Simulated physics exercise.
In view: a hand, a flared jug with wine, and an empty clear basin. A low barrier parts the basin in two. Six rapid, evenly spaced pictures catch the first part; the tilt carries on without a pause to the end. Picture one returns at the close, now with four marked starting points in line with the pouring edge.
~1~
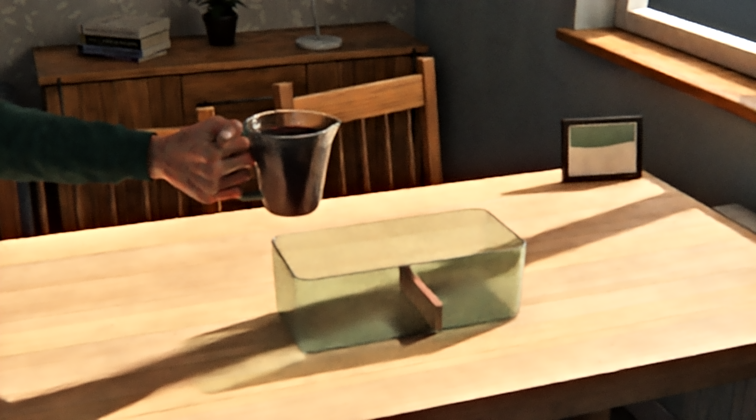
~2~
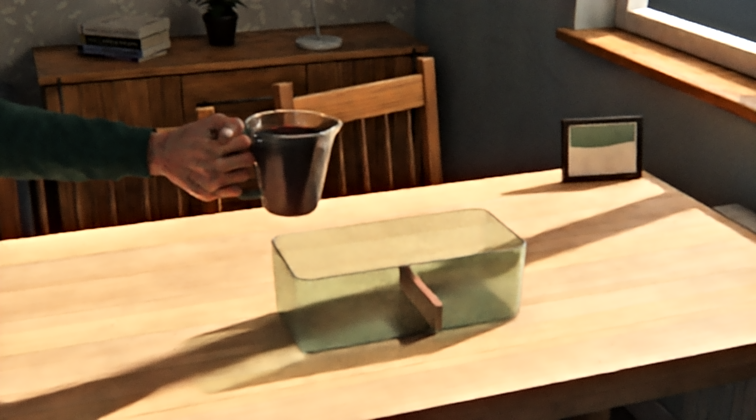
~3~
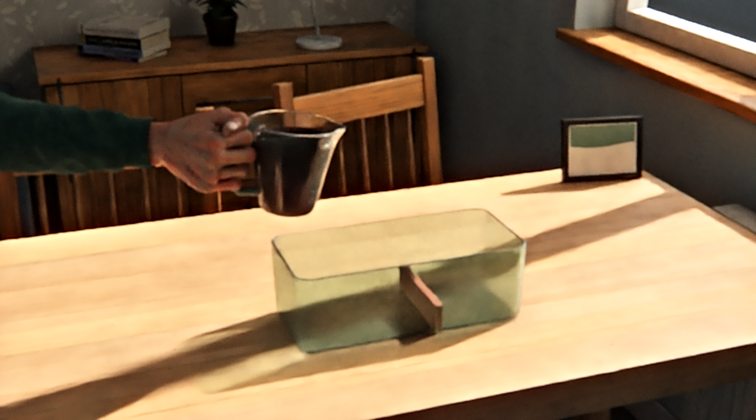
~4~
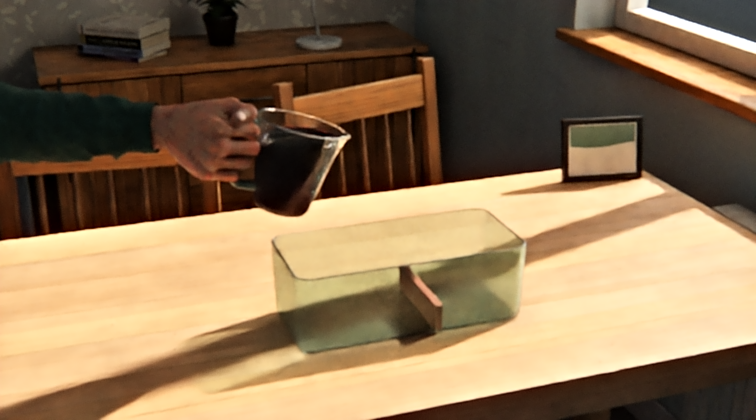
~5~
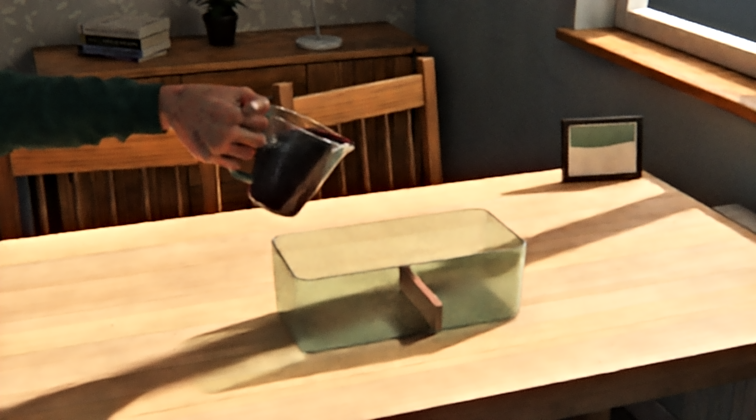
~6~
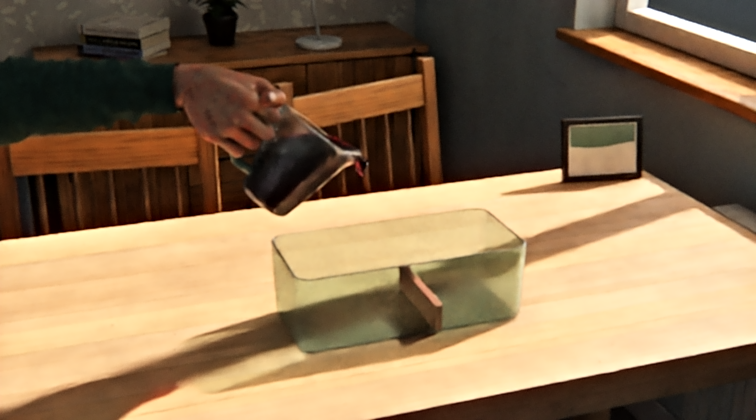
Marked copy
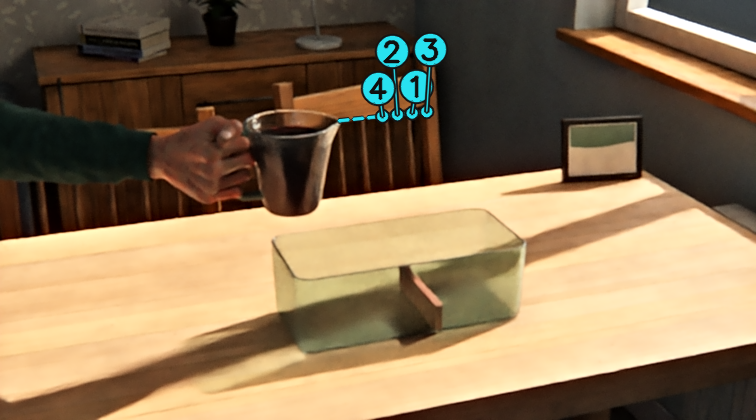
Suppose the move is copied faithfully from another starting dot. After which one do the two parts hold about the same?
I would pick dot 4.
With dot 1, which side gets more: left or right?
The right side.
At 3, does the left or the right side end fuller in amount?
The right one.
On the marked copy, 1 at (412, 113); 2 at (397, 114); 3 at (426, 111); 4 at (382, 116).
For dot 1, about 12 % ends left of the wall and 86 % right of it.
For dot 2, about 24 % ends left of the wall and 75 % right of it.
For dot 3, about 13 % ends left of the wall and 85 % right of it.
For dot 4, about 46 % ends left of the wall and 52 % right of it.
